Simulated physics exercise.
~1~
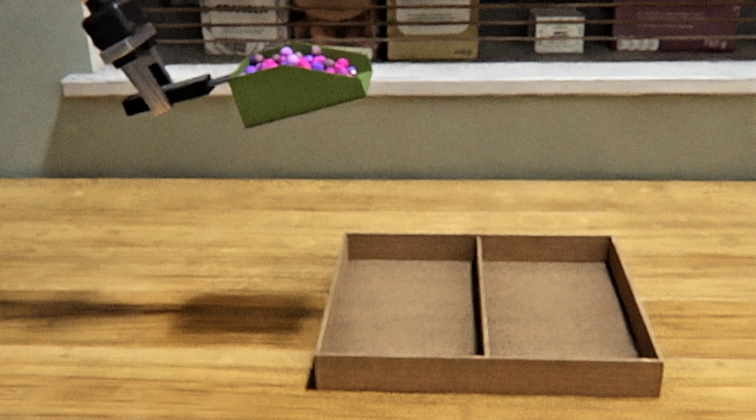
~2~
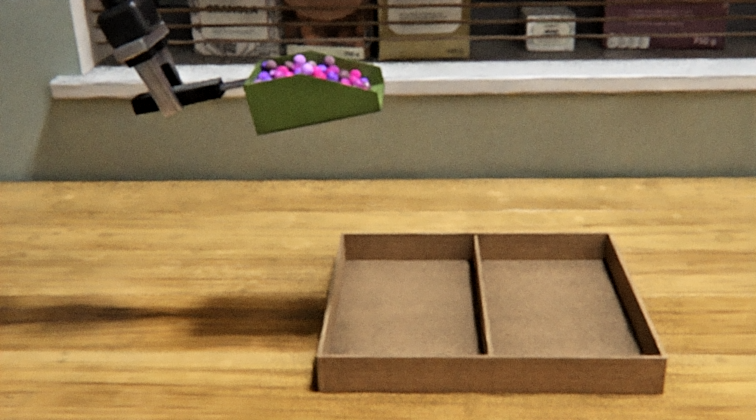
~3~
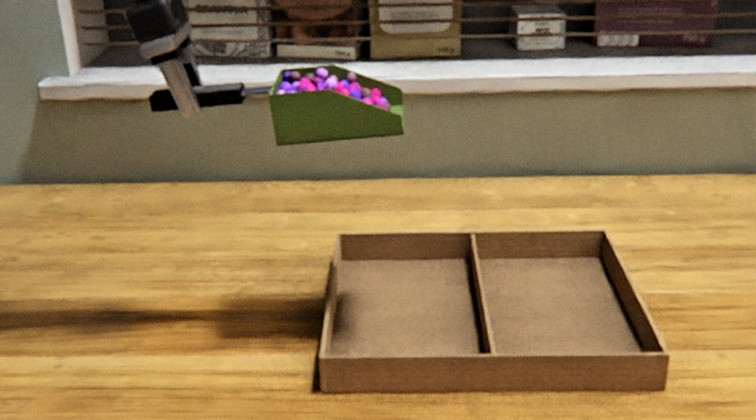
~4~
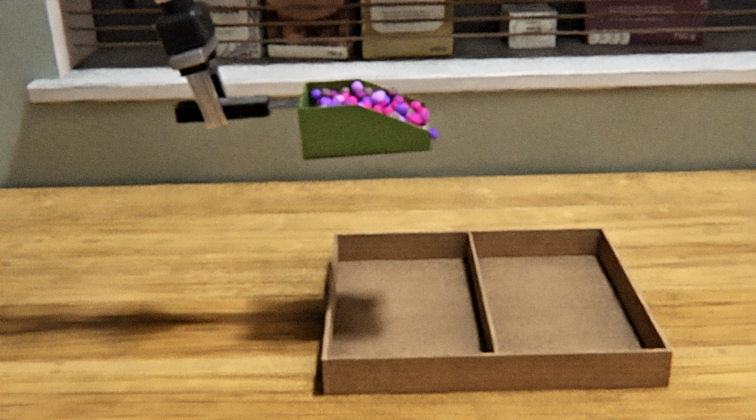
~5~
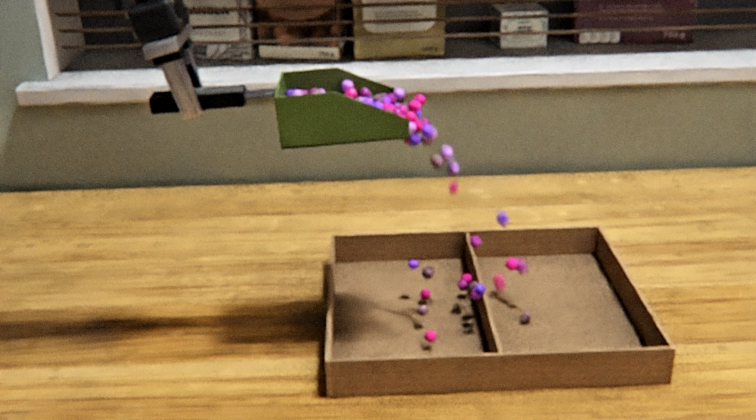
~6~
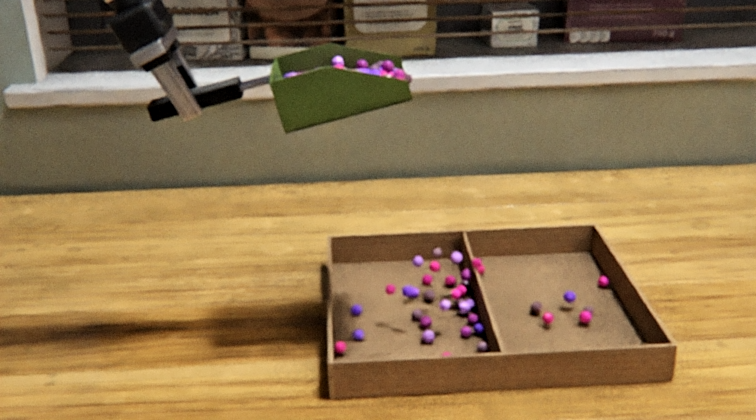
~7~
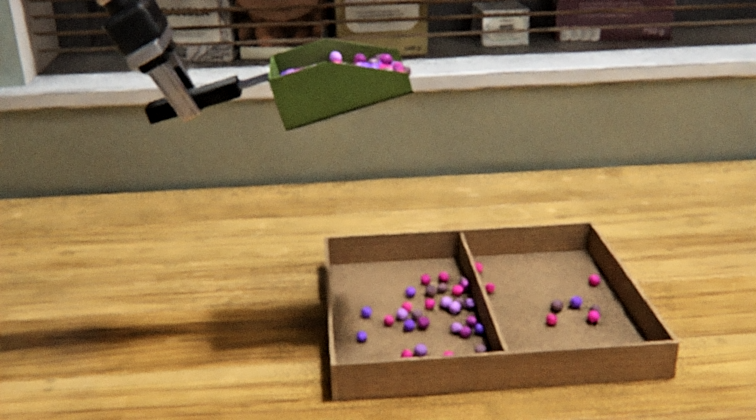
Green scoop of pink and purple beads moving right on a robot arm, spilling some into a divided tray, then tilting back still loaded.
